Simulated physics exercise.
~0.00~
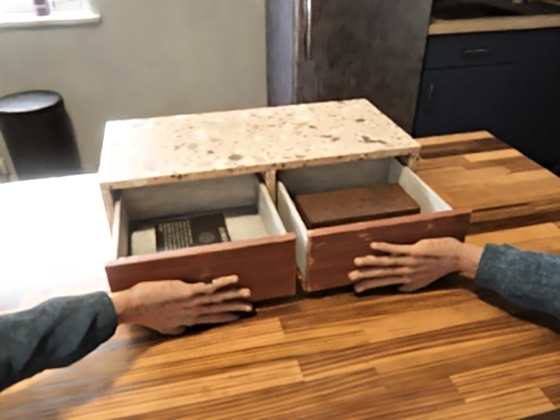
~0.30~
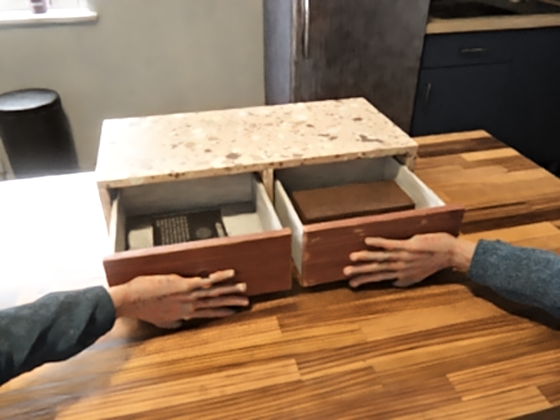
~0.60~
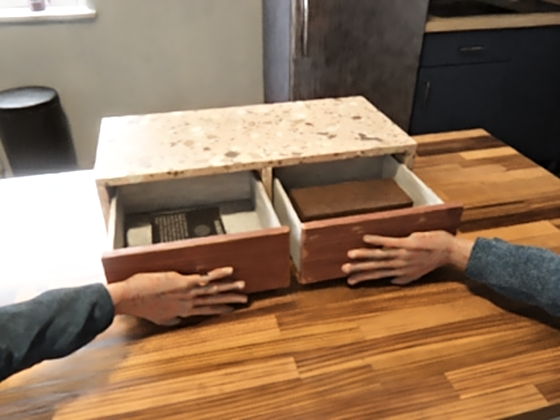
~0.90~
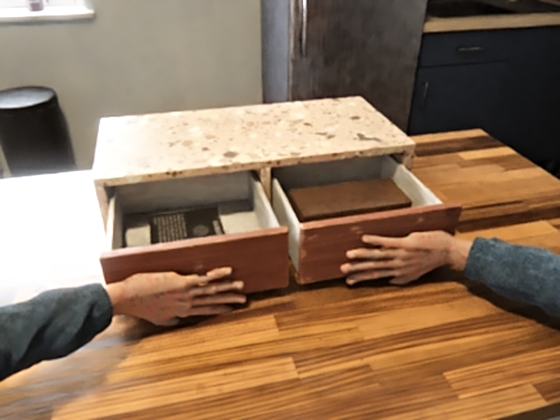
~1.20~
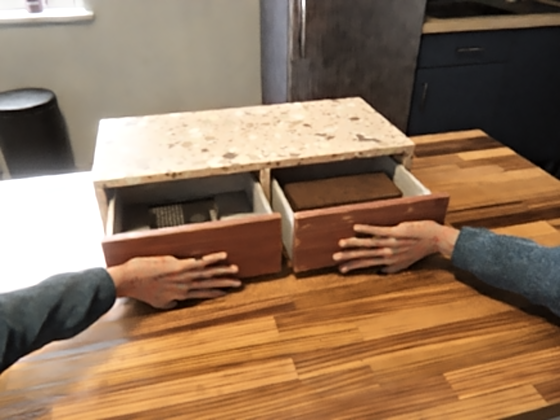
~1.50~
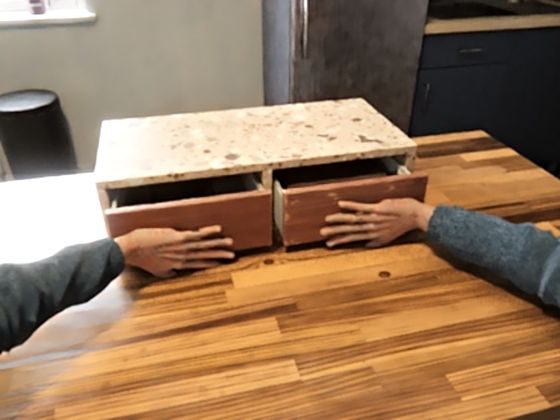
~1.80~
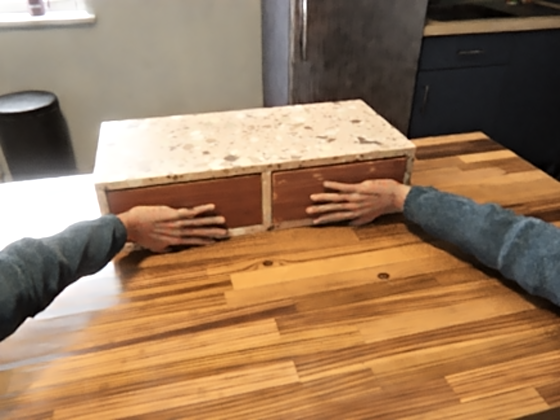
Two reddish-brown drawers stand open side by side in a low chest with a speckled top, on a striped wooden table. The left one holds a flat dark packet, the right one a brown block, and a hand rests against each front. At first the hands and drawers barely move. Then both hands push, and the drawers begin sliding back into the chest together. The openings narrow until the packet and the block slip from sight beneath the top. At the end both drawers are fully shut, with the hands still resting against their fronts.
